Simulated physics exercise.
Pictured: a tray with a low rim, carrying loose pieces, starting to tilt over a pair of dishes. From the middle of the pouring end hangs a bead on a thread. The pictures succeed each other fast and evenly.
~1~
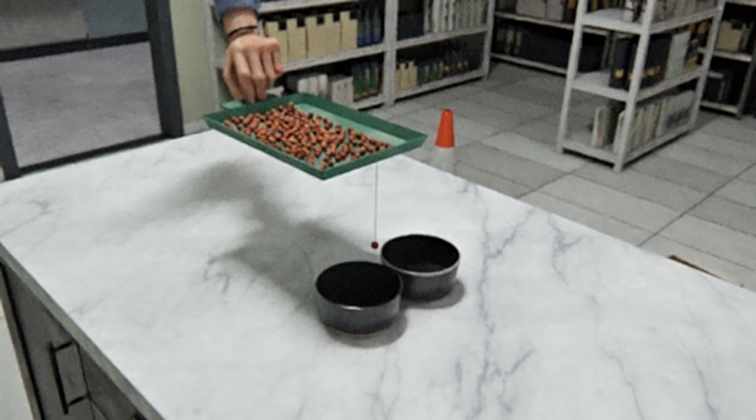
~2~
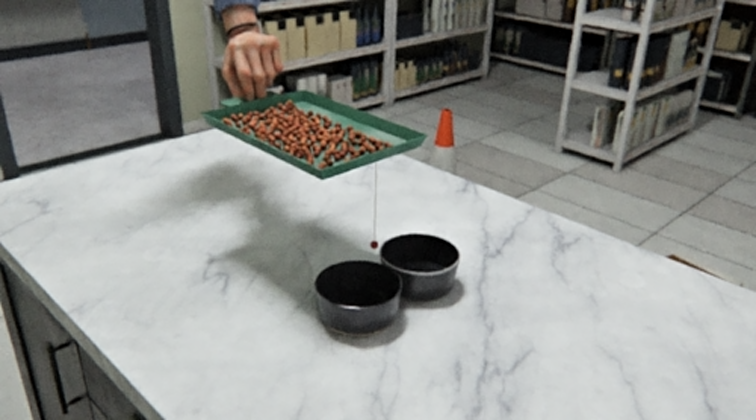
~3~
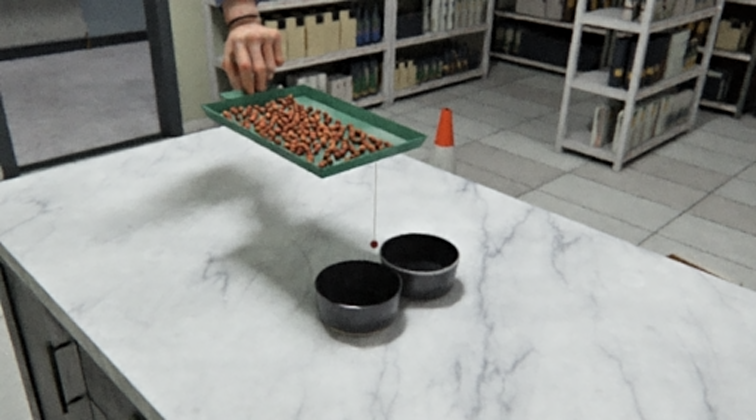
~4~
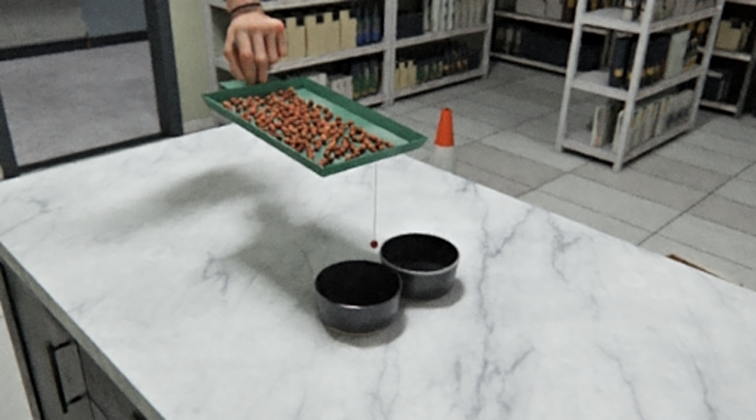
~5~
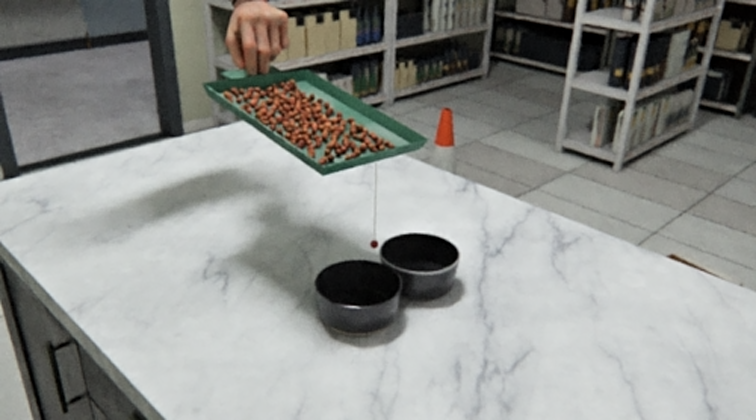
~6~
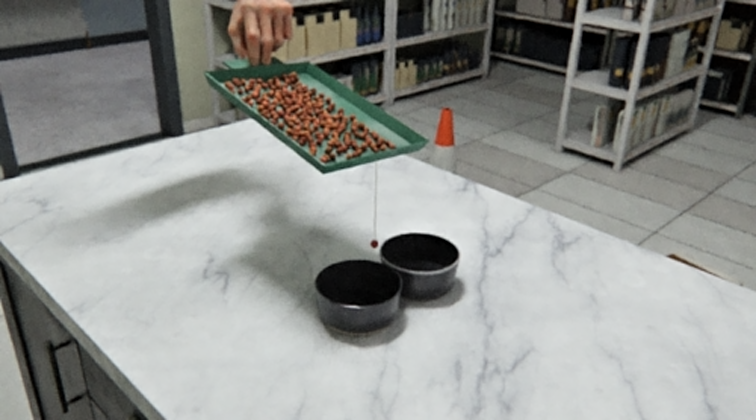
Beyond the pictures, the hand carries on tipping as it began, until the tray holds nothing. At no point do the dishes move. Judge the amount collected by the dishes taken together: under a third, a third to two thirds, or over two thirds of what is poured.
Over two thirds is collected.
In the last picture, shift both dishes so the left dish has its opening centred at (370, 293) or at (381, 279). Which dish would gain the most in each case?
The one on the right side, and then the one on the right side.
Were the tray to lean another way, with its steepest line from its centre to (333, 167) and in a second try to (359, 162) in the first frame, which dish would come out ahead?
For the first try I'd say the dish over on the left, and for the second, the dish over on the left.
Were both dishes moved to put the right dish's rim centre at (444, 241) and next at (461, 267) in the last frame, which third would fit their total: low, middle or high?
In order: Beyond two thirds, then under a third.
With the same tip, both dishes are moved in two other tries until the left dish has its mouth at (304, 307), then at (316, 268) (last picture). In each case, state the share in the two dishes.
Near 10 % and 10 %.
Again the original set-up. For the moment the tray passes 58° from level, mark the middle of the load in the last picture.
Somewhere around pixel (393, 139) in the last picture.
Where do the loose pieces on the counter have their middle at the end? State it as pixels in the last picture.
Near (479, 257).
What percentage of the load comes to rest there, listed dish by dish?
0 % left, 80 % right.
Soon after the last picture, tray tipped steeply; most on the tray; a stray few in the right dish; a stray few outside both; a small part in the air.
A little later, tray tipped right over; a stray few on the tray; a stray few in the left dish; about two thirds in the right dish; about a quarter outside both; a small part in the air.
Later still, tray tipped past a quarter turn; a stray few in the left dish; most in the right dish; about a quarter outside both.
At rest, tray tipped past a quarter turn; a stray few in the left dish; most in the right dish; about a quarter outside both.
